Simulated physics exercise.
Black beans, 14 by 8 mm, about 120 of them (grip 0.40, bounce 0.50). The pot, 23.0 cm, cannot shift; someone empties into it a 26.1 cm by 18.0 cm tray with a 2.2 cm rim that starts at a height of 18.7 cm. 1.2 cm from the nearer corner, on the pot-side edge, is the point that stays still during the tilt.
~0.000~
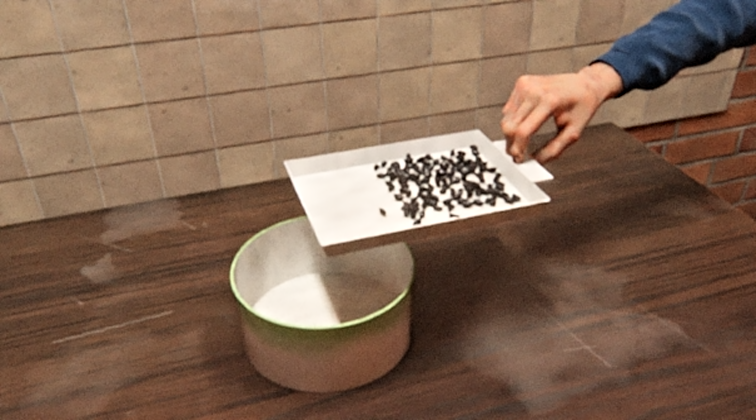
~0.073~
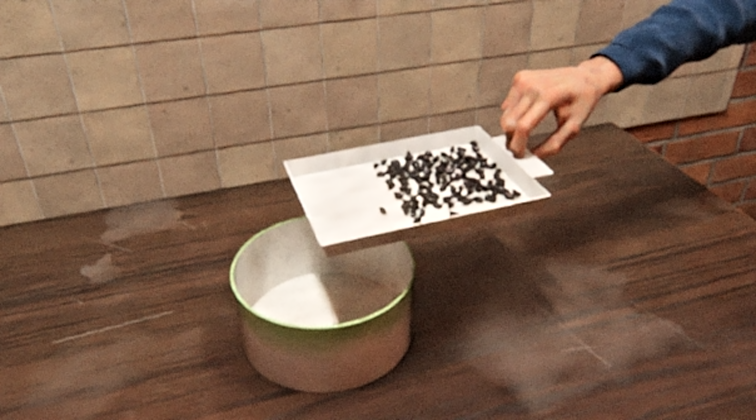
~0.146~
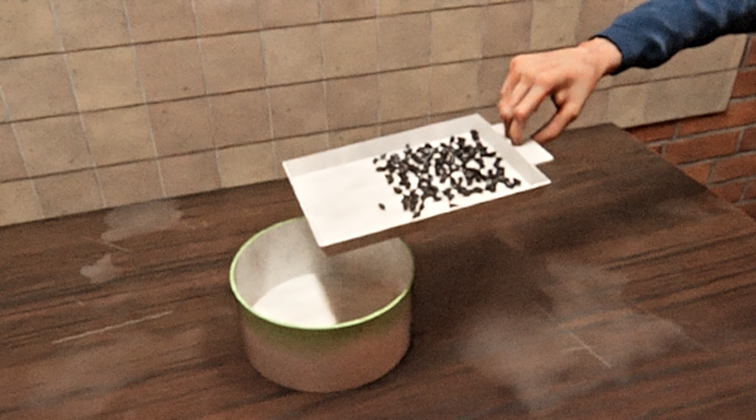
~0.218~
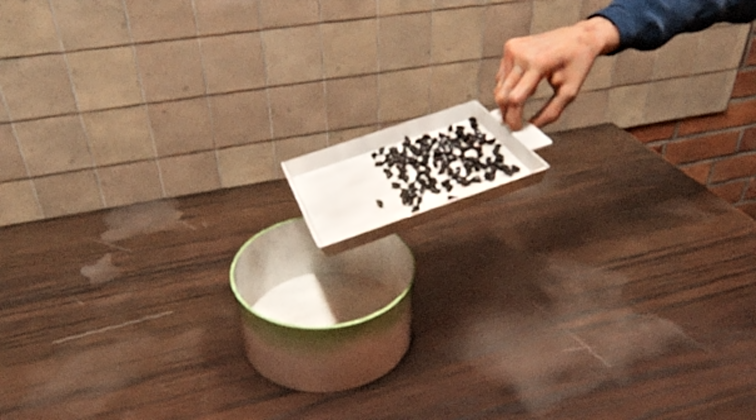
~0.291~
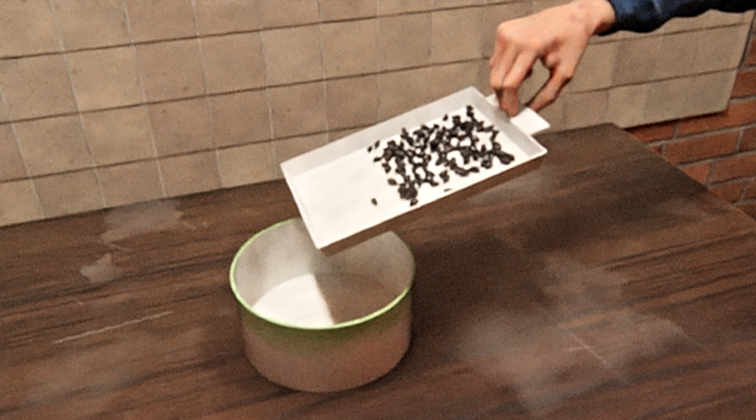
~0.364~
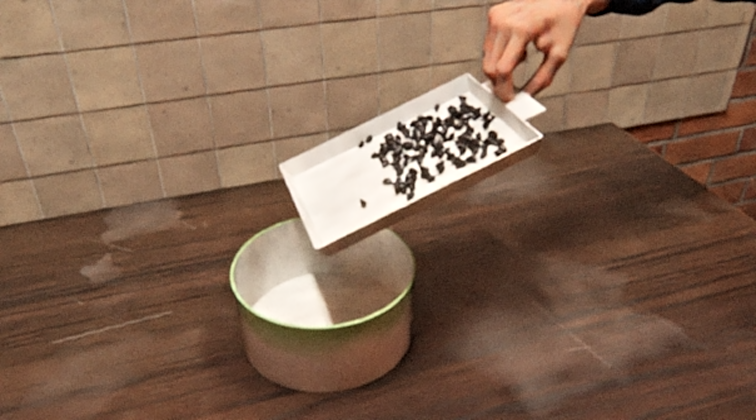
A white rectangular tray scattered with black beans is held over a dark wooden table, seen from slightly above, with beige wall tiles and a strip of red brick behind. Below its left end stands a round pot with a pale interior and green rim, while a blue-sleeved hand grips the tab at right. The hand raises that end, steadily tilting the tray leftward as the beans shift slightly, and the camera stays still.
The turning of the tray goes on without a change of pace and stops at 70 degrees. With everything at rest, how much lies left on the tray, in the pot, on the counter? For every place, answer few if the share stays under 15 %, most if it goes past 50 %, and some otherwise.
Shares - tray: Most; pot: Some; counter: Few.
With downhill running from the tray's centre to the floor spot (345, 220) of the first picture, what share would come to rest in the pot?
About 25 per cent.
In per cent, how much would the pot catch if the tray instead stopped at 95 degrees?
Around 95 per cent, then.
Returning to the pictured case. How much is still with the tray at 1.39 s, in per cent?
70 %, give or take.
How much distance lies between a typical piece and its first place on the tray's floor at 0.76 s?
Around 13 centimetres.
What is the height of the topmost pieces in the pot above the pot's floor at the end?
About 1.0 centimetres.
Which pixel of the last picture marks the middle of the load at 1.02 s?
Near (299, 203).
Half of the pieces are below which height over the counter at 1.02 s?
I'd say near 20 cm.
Then, at 0.76 s, tilt 44 degrees; the tray holds 100 %, the pot 0 %.
After 1.02 s, tilt 60 degrees; the tray holds 75 %, the pot 15 %.
Then, at 1.39 s, tilt 70 degrees; the tray holds 70 %, the pot 25 %.
In the end, at 2.5 s, tray 70 %, pot 30 %, counter 5 %.
